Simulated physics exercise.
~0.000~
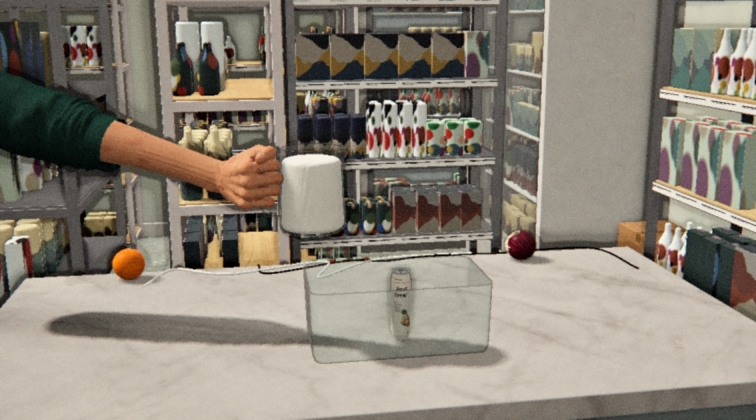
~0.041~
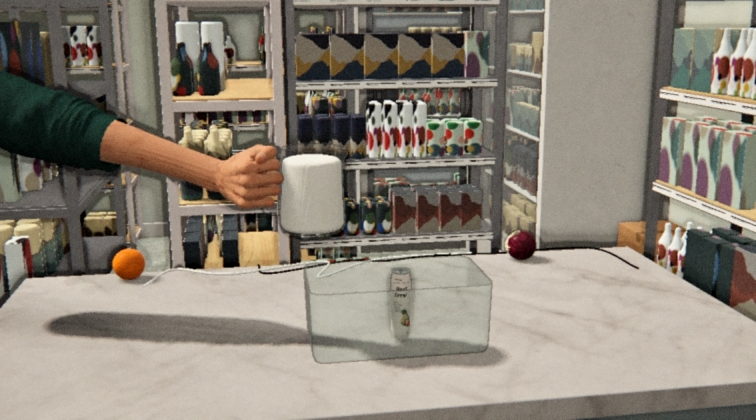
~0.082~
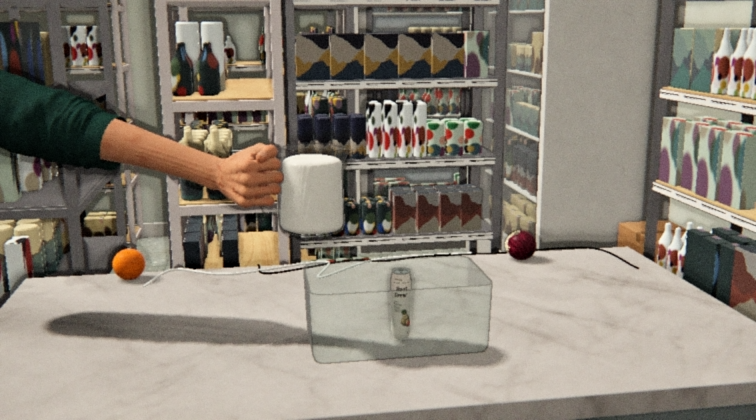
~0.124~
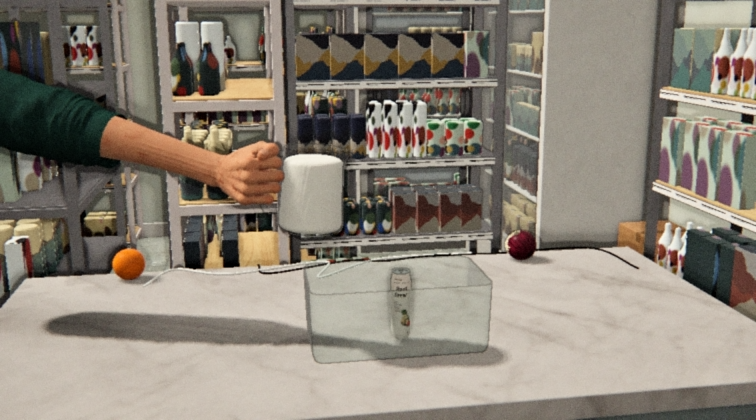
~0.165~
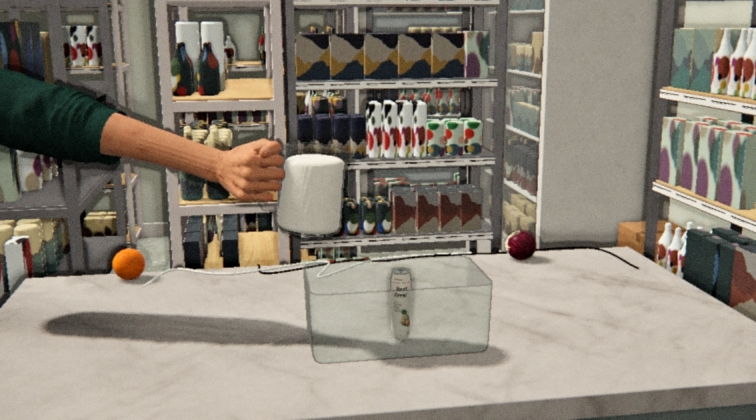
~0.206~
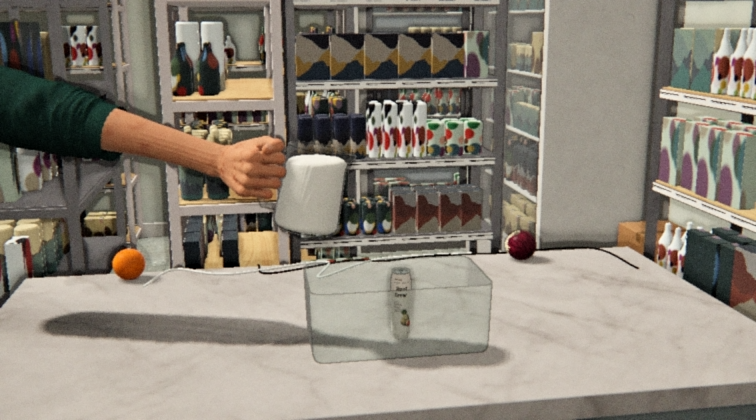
A white pitcher, held by a hand reaching in from the left above a clear long basin with a small tin inside, stays upright at first. It then tilts slightly to the right, gradually leaning a little more, while the basin, orange and dark red ball on the marble counter remain still.
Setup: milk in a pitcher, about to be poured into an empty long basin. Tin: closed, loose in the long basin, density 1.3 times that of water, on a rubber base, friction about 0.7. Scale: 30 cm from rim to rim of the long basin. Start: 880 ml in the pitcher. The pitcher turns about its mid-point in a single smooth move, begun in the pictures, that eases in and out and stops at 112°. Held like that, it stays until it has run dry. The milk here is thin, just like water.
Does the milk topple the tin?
It capsizes.
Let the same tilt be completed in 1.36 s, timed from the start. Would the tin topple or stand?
Then it tips over.
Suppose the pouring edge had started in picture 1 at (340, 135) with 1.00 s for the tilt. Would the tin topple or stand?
Result: Tin tipped over.
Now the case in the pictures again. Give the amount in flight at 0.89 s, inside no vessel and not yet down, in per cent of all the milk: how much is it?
It comes to some 24 percent of the total.
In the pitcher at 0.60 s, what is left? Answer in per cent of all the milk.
84 %.
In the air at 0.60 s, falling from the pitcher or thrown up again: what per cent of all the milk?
Some 14 % is the figure.
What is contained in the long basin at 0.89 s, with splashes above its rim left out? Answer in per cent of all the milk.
I'd say roughly 44 in a hundred of it.
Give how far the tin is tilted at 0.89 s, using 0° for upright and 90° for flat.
Tilt: Around 0°.
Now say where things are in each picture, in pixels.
It leans 0°; its right rim is at (350, 148); the milk meets the walls at (282, 161) and (340, 159); the long basin's rim runs from (307, 280) to (480, 270); the tin's top is at (401, 274), in the first frame.
It leans 0°; its right rim is at (350, 148); the milk meets the walls at (282, 160) and (340, 159), in the second frame.
It leans 2°; its right rim is at (351, 149); the milk meets the walls at (283, 160) and (342, 160), in the third frame.
It leans 4°; its right rim is at (352, 150); the milk meets the walls at (284, 160) and (342, 159), in the fourth frame.
It leans 7°; its right rim is at (354, 152); the milk meets the walls at (285, 161) and (344, 160), in the fifth frame.
It leans 11°; its right rim is at (356, 155); the milk meets the walls at (285, 166) and (347, 160), in the sixth frame.
By 0.60 s the tilt is 71° and 85 per cent is still to pour; the tin stands where it began.
By 0.89 s the tilt is 108° and 32 per cent is still to pour; the tin stands where it began.
By 1.19 s the tilt is 112° and 3 per cent is still to pour; the tin lies on its side.
By 1.52 s the tilt is 112° and 0 per cent is still to pour; the tin lies on its side.
At rest the tin lies on its side.
